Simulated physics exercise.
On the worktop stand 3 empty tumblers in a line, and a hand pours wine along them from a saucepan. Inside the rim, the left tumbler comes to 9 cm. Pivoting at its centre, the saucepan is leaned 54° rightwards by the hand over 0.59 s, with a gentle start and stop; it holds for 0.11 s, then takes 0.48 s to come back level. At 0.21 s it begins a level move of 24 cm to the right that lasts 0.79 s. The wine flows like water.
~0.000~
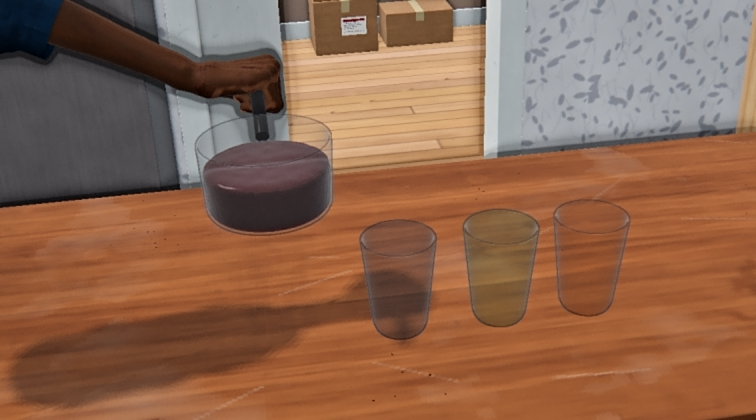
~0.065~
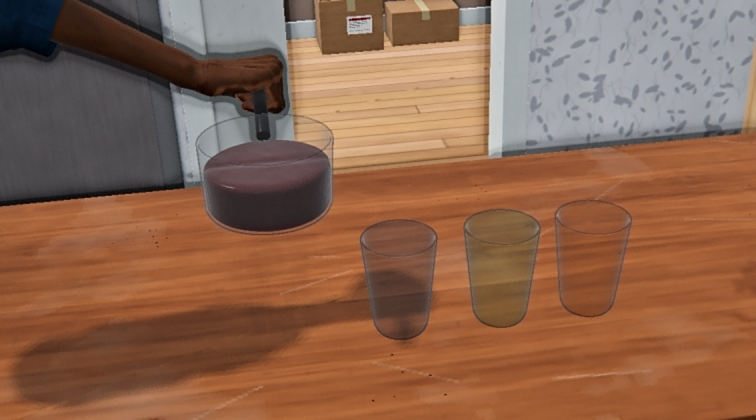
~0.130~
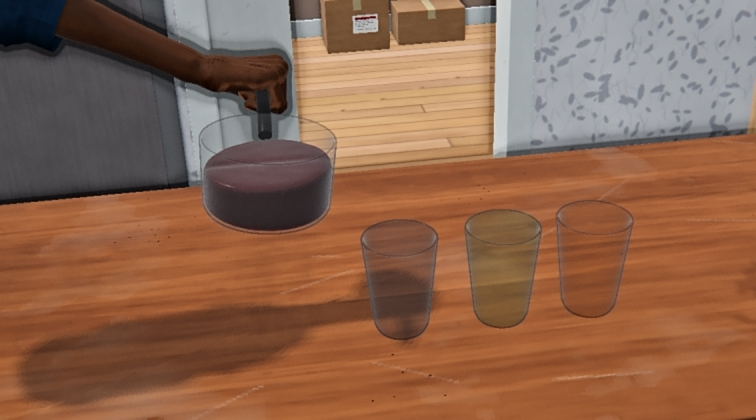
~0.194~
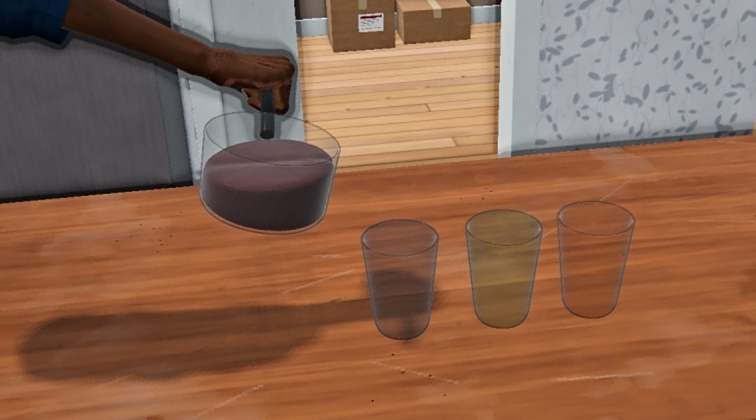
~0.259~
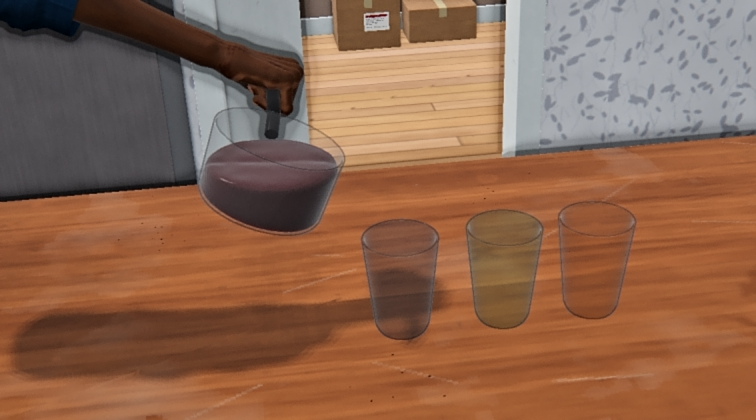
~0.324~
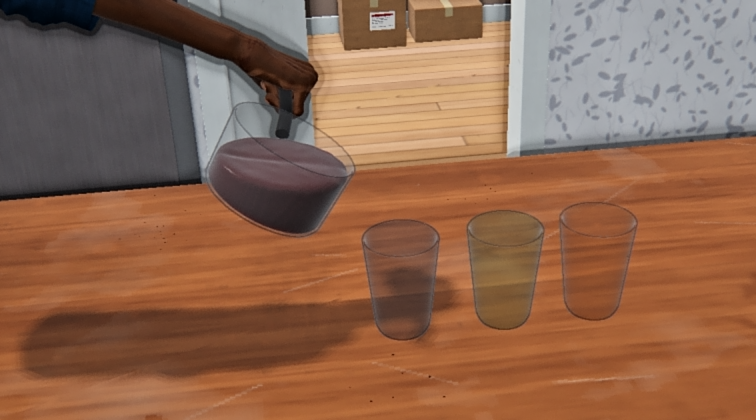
The clip opens with a hand holding a clear saucepan of dark purplish liquid nearly level above a wooden worktop, left of three empty tumblers, the middle one yellow-tinted. The hand leans the pan rightwards, slowly at first and then more steeply, and the liquid shifts inside while the tumblers stay still.
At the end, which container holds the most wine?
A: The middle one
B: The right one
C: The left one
(B) The right one.
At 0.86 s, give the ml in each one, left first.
From the left: Around 0 ml, then around 60 ml, then around 80 ml.
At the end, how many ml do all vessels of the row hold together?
Roughly 240 ml.
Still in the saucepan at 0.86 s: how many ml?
Remaining volume: Approx. 440 ml.
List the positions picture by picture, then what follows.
Tilt 0°; pouring edge (330, 134); surface from (202, 169) to (328, 156); the left tumbler's rim runs from (361, 243) to (435, 235); the middle tumbler's rim runs from (465, 232) to (537, 224); the right tumbler's rim runs from (557, 222) to (626, 214), in the first picture.
Tilt 2°; pouring edge (332, 136); surface from (203, 168) to (330, 156), in the second picture.
Tilt 6°; pouring edge (335, 140); surface from (204, 167) to (330, 157), in the third picture.
Tilt 13°; pouring edge (339, 148); surface from (203, 167) to (332, 157), in the fourth picture.
Tilt 22°; pouring edge (343, 157); surface from (204, 162) to (338, 160), in the fifth picture.
Tilt 31°; pouring edge (353, 167); surface from (215, 152) to (348, 166), in the sixth picture.
Then, 0.54 s in, the tilt is 53° and from the left they hold 0 ml, 0 ml, 0 ml, the saucepan 775 ml, and 0 ml is on the worktop.
Then, 0.69 s in, the tilt is 54° and from the left they hold 5 ml, 65 ml, 0 ml, the saucepan 565 ml, and 10 ml is on the worktop.
Then, 0.86 s in, the tilt is 41° and from the left they hold 5 ml, 65 ml, 80 ml, the saucepan 440 ml, and 120 ml is on the worktop.
Then, 1.04 s in, the tilt is 11° and from the left they hold 5 ml, 65 ml, 150 ml, the saucepan 425 ml, and 165 ml is on the worktop.
Finally, from the left they hold 5 ml, 70 ml, 170 ml, the saucepan 425 ml, and 185 ml is on the worktop.
